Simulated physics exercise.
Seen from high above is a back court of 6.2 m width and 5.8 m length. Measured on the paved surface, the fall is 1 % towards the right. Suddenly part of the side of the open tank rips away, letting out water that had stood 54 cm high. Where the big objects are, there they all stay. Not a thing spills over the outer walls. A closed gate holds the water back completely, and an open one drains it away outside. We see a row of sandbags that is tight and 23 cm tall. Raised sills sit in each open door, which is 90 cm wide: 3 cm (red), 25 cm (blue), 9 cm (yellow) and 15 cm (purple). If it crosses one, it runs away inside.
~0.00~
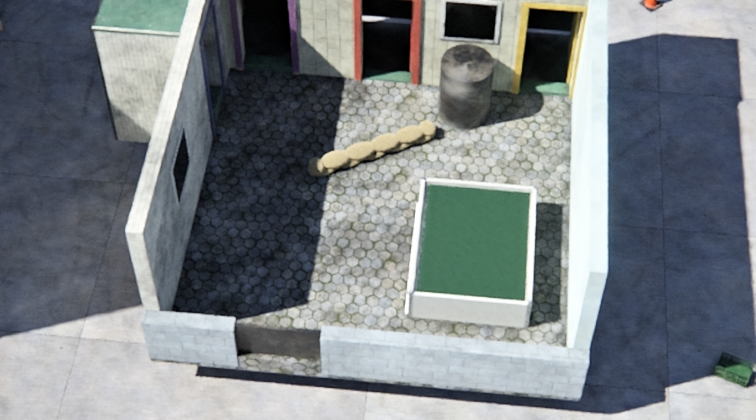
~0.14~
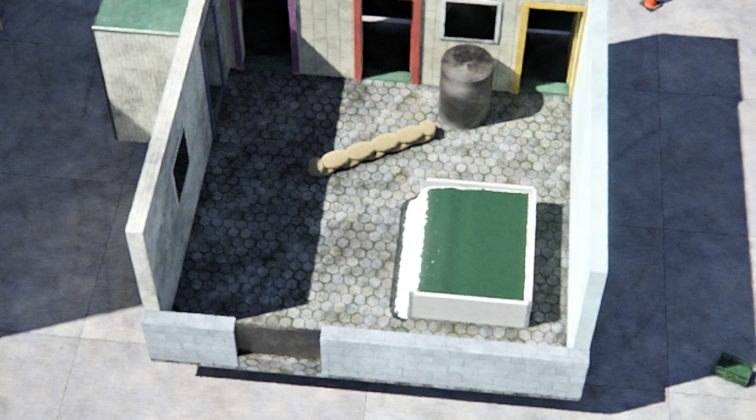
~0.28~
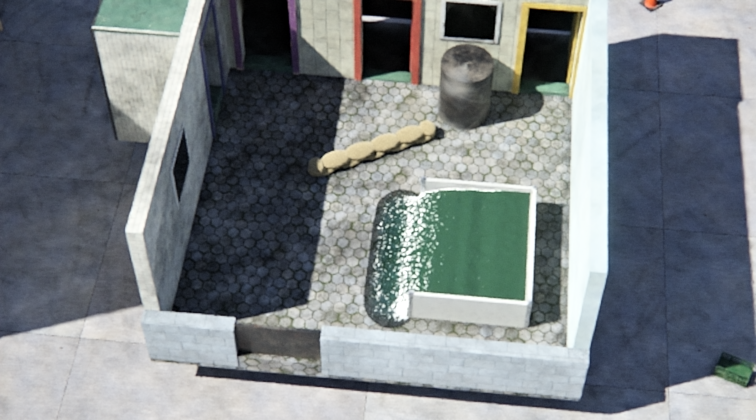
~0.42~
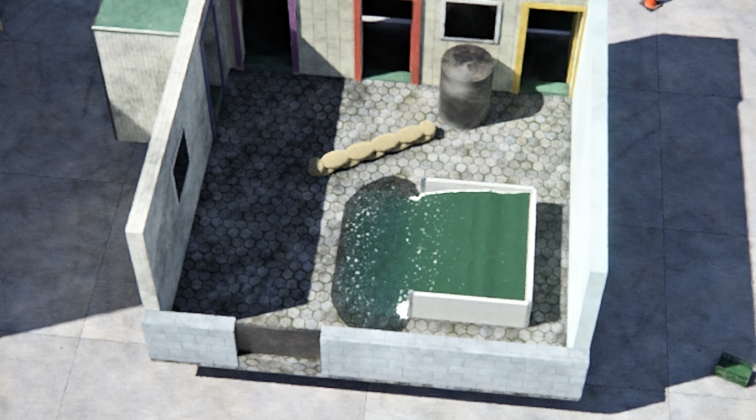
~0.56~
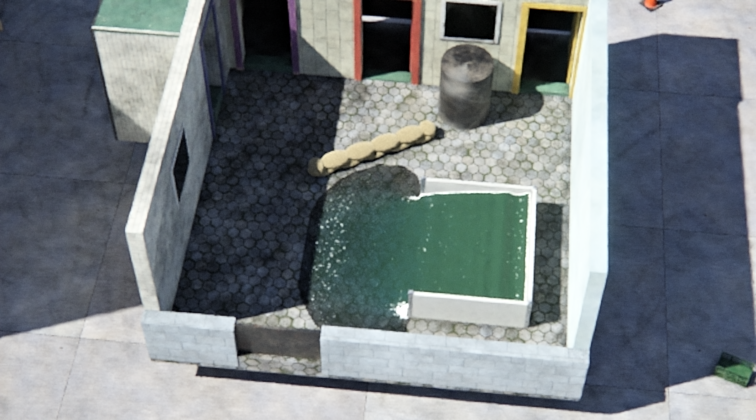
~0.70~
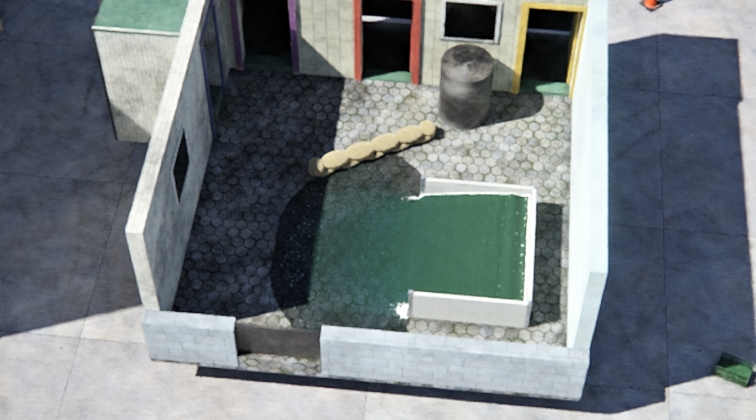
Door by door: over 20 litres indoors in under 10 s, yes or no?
Red door: Yes, blue door: No, yellow door: No, purple door: No.
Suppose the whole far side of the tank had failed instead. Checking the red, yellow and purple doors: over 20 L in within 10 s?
For red, too much; for yellow, too much; for purple, too little.
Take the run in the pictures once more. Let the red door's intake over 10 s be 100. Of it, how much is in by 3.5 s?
0 percent or so by then.
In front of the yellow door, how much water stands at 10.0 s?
I'd say close to 8.5 cm.
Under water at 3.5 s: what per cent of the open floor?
55 %.
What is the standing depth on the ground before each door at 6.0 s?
Centimetres: Red 6 / blue 7 / yellow 1 / purple 13.
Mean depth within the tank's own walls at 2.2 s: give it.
Some 17 cm on average.
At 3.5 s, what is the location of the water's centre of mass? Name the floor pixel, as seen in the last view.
The water's centre sits at about (305, 243).
After 1.4 s water covers 40 % of the floor and is deepest (24 cm) near (191, 234); red door not reached, blue door not reached, yellow door not reached, purple door not reached.
After 2.2 s water covers 45 % of the floor and is deepest (35 cm) near (169, 326); red door not reached, blue door 3 cm at the sill, 0 L in, yellow door not reached, purple door not reached.
After 3.5 s water covers 55 % of the floor and is deepest (22 cm) near (275, 326); red door not reached, blue door 8 cm at the sill, 0 L in, yellow door not reached, purple door 17 cm at the sill, 0 L in.
After 6.0 s water covers 80 % of the floor and is deepest (14 cm) near (450, 93); red door 6 cm at the sill, 1 L in, blue door 7 cm at the sill, 0 L in, yellow door 1 cm at the sill, 0 L in, purple door 13 cm at the sill, 5 L in.
After 10.0 s water covers 95 % of the floor and is deepest (13 cm) near (535, 247); red door 9 cm at the sill, 44 L in, blue door 3 cm at the sill, 0 L in, yellow door 8 cm at the sill, 3 L in, purple door 4 cm at the sill, 5 L in.
